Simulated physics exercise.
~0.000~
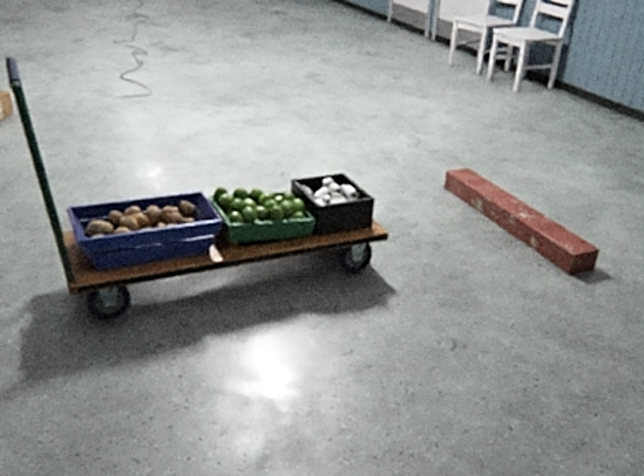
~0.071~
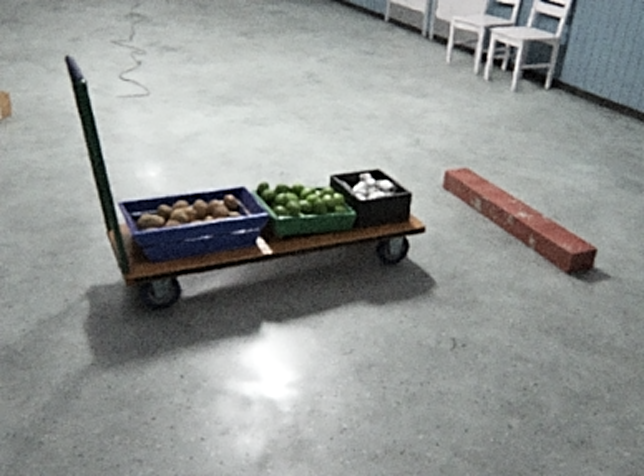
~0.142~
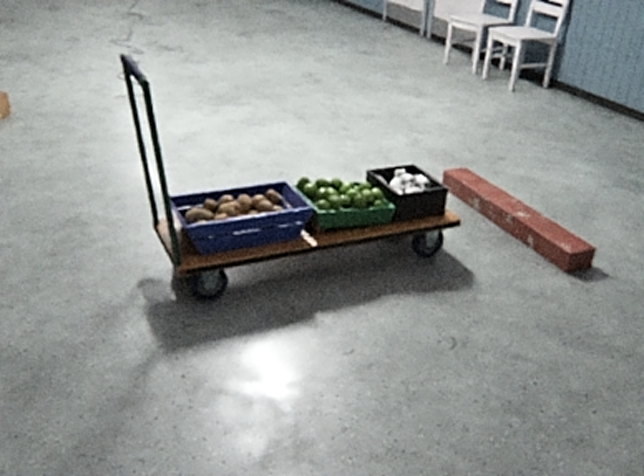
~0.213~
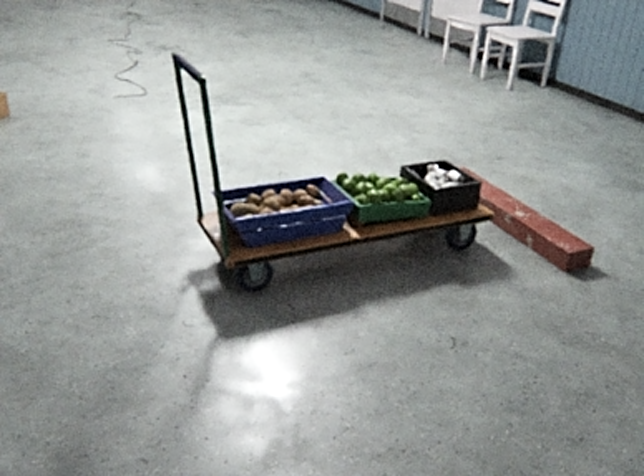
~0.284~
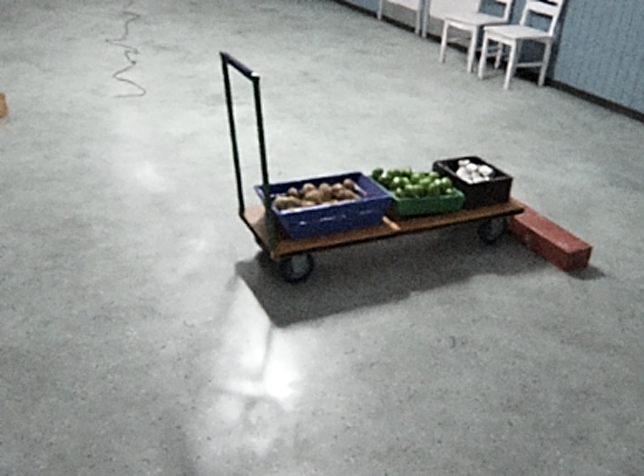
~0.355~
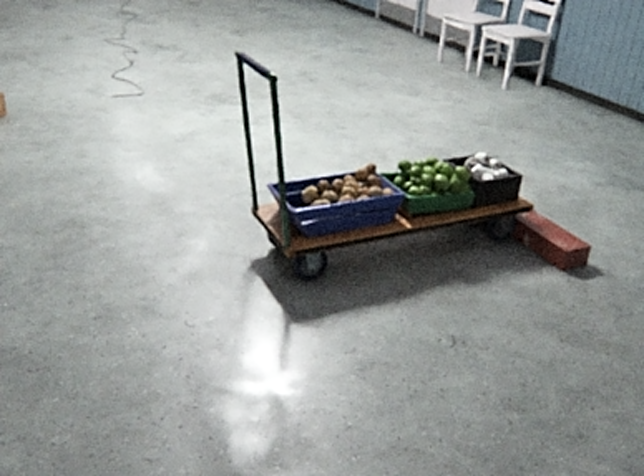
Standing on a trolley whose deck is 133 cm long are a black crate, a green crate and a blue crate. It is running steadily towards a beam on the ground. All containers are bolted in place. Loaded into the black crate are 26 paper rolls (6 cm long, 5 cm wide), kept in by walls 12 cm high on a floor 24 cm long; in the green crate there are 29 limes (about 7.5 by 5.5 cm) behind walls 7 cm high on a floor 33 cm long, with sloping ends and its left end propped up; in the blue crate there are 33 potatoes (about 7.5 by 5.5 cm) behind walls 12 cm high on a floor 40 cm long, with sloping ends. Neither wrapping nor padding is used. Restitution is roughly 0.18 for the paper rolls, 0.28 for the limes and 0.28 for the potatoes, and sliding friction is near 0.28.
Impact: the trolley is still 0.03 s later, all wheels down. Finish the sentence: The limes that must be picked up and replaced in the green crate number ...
... more than a sixth of them.
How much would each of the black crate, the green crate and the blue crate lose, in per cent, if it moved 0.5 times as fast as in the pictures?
Then the black crate sheds 0 per cent, the green crate 0 per cent, and the blue crate 0 per cent.
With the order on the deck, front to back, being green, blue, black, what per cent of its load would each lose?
Black crate 0 %, green crate 40 %, blue crate 20 %.
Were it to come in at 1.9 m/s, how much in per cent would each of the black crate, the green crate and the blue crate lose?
In that case the black crate sheds 0 per cent of its load, the green crate 20 per cent, and the blue crate 10 per cent.
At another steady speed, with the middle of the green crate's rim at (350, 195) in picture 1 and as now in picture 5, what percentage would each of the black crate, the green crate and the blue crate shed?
Under that change it'd be black crate at 0, green crate at 0 and blue crate at 0 percent.
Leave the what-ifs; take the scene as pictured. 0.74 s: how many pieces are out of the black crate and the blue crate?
Estimate at that time - black crate 2, blue crate 8, give or take.
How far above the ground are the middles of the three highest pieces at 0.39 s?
I'd say near 42 cm.
After 0.39 s, the black crate has all 26, the green crate has all 29 and the blue crate has all 33.
After 0.51 s, the black crate has all 26, the green crate is down by 7 of 29 and the blue crate is down by 2 of 33.
After 0.74 s, the black crate is down by 2 of 26, the green crate is down by 8 of 29 and the blue crate is down by 7 of 33.
Final count (at 1.25 s), the black crate is down by 2 of 26, the green crate is down by 8 of 29 and the blue crate is down by 7 of 33. Asked share, 8 of 29, 28 per cent.
